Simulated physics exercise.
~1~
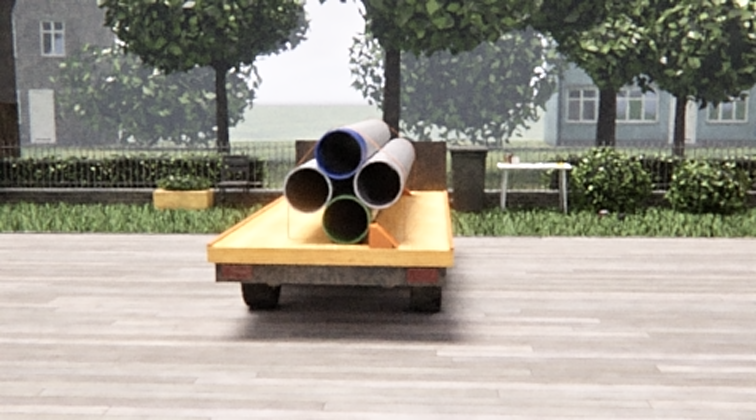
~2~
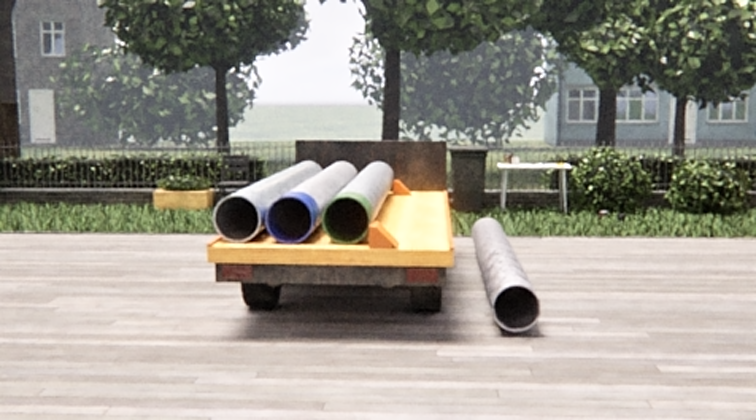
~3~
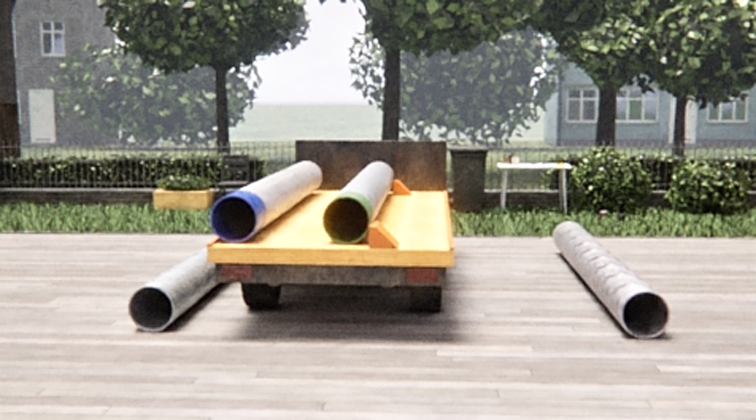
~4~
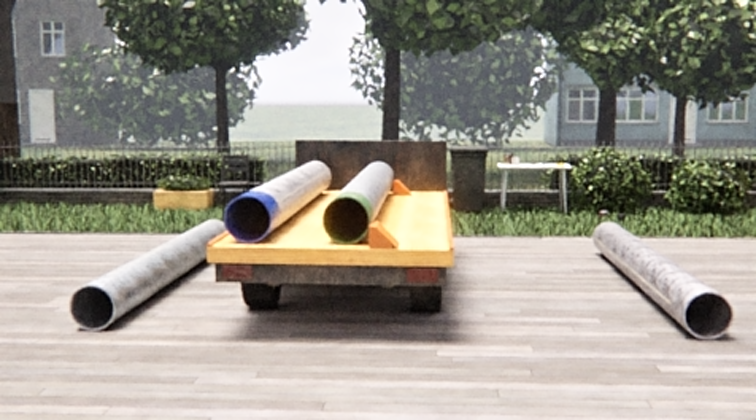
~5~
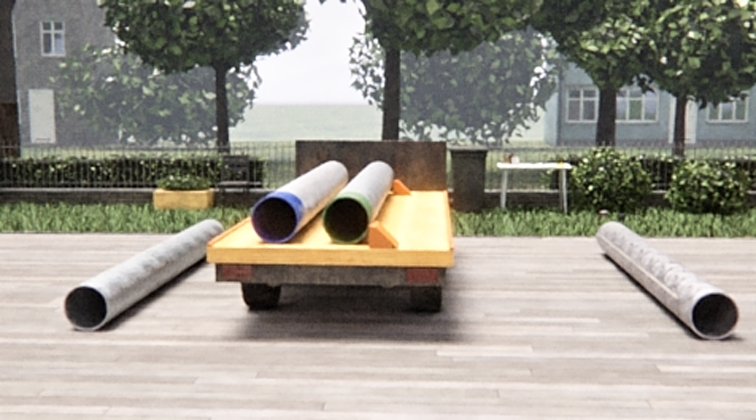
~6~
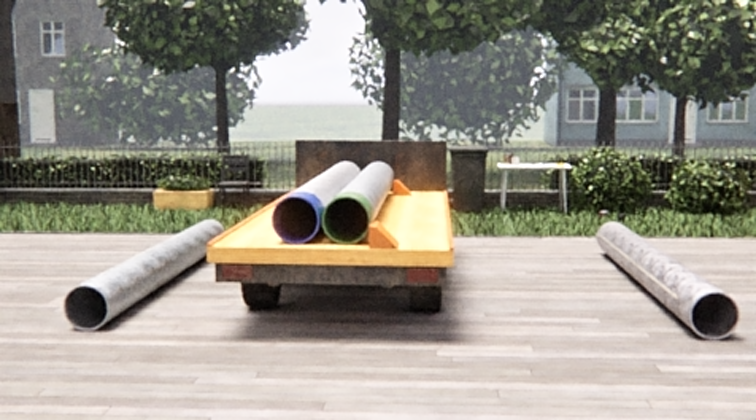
Four hollow grey pipes, one with a blue rim and one with a green rim, sit stacked on a yellow trailer parked on a pale plank surface, seen from behind, with trees, a fence and houses beyond. The stack collapses, and a plain pipe drops off the right side while the blue-rimmed one settles between two others. The other plain pipe then falls off the left side as the blue-rimmed one rolls left to the edge. It rolls back right and ends beside the green-rimmed pipe, which rests against an orange wedge.
